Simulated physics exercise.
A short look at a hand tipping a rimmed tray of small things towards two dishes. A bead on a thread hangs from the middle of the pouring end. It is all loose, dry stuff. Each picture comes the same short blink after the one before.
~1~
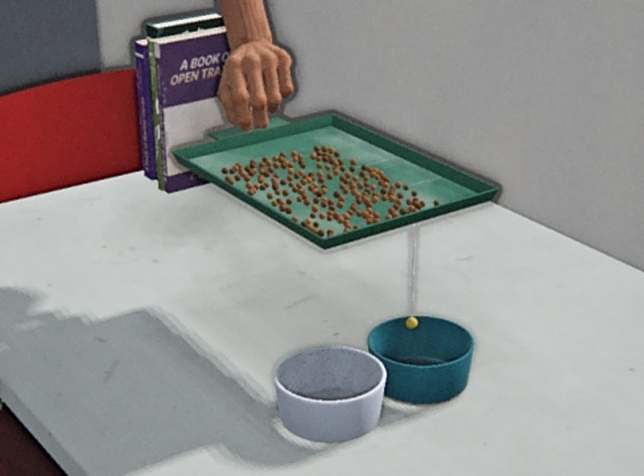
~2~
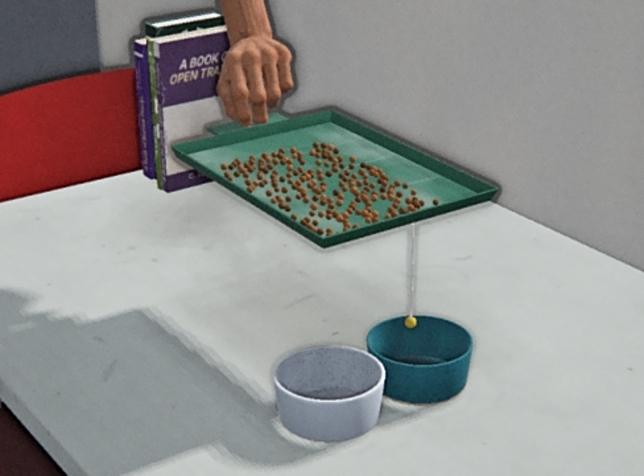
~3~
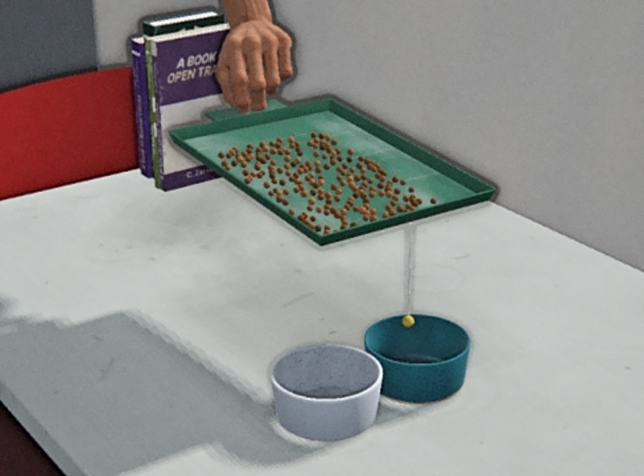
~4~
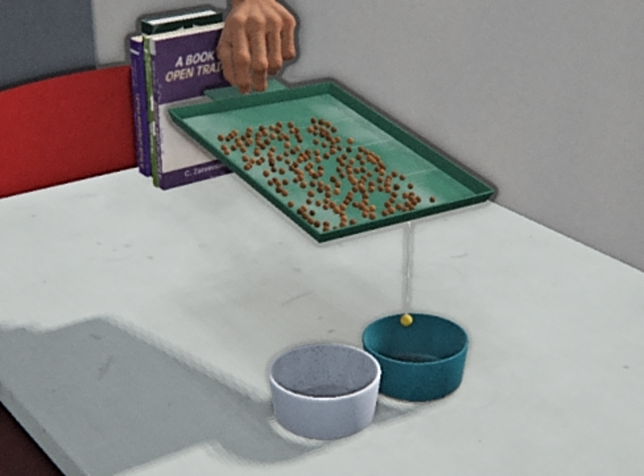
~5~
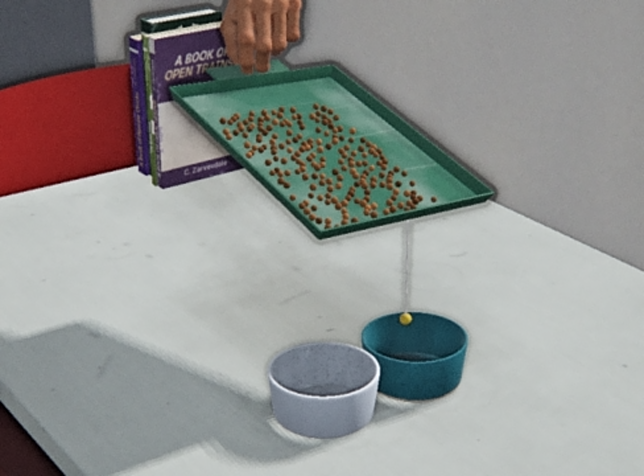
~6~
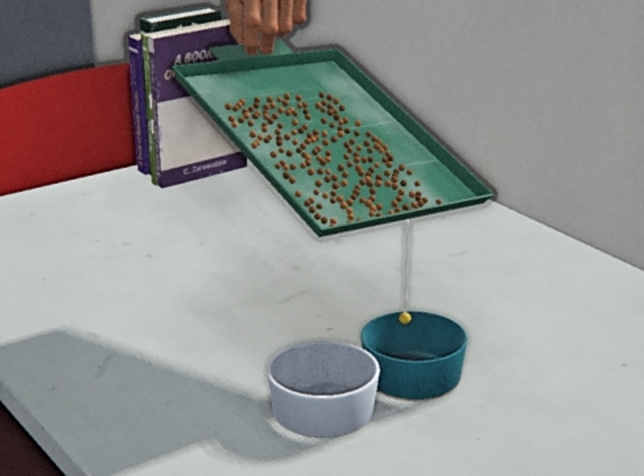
On a pale tabletop against a grey wall, seen from above at an angle, a red chair back and purple-spined books stand at the left. A hand grips a green rimmed tray scattered with small brown balls, a yellow bead hanging on a thread from its near end, above a pale grey dish and a teal one. The hand gradually raises the far end, steepening the tray, and the balls shift slightly, while the view stays almost still.
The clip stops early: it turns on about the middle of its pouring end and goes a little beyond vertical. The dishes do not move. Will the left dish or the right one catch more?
The right-hand one ends fuller.
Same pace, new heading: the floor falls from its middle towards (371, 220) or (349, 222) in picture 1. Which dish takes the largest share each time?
At the first place the left-hand dish, at the second the dish on the left.
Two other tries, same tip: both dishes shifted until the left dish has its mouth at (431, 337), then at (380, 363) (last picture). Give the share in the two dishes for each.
Near 90 % and 80 %.
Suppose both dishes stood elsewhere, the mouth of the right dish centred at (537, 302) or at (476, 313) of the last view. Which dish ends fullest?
One: The left one. Two: The right dish.
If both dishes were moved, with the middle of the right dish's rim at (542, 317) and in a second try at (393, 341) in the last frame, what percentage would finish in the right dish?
In turn 20 and 20 in a hundred.
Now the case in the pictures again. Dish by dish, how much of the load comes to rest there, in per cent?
Left dish: 0 %, right dish: 30 %.
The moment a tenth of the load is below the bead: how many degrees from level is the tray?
Around 60° of tilt.
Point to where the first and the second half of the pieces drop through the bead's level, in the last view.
Early half (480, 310), late half (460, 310).
Soon after the last picture, tray tipped steeply; about two thirds on the tray; a stray few in the right dish; a small part outside both; about a quarter in the air.
A little later, tray tipped right over; a stray few on the tray; about a quarter in the right dish; about half outside both; about a quarter in the air.
Later still, tray tipped past a quarter turn; about a third in the right dish; about two thirds outside both.
At rest, tray tipped past a quarter turn; none in the left dish; about a third in the right dish; about two thirds outside both.
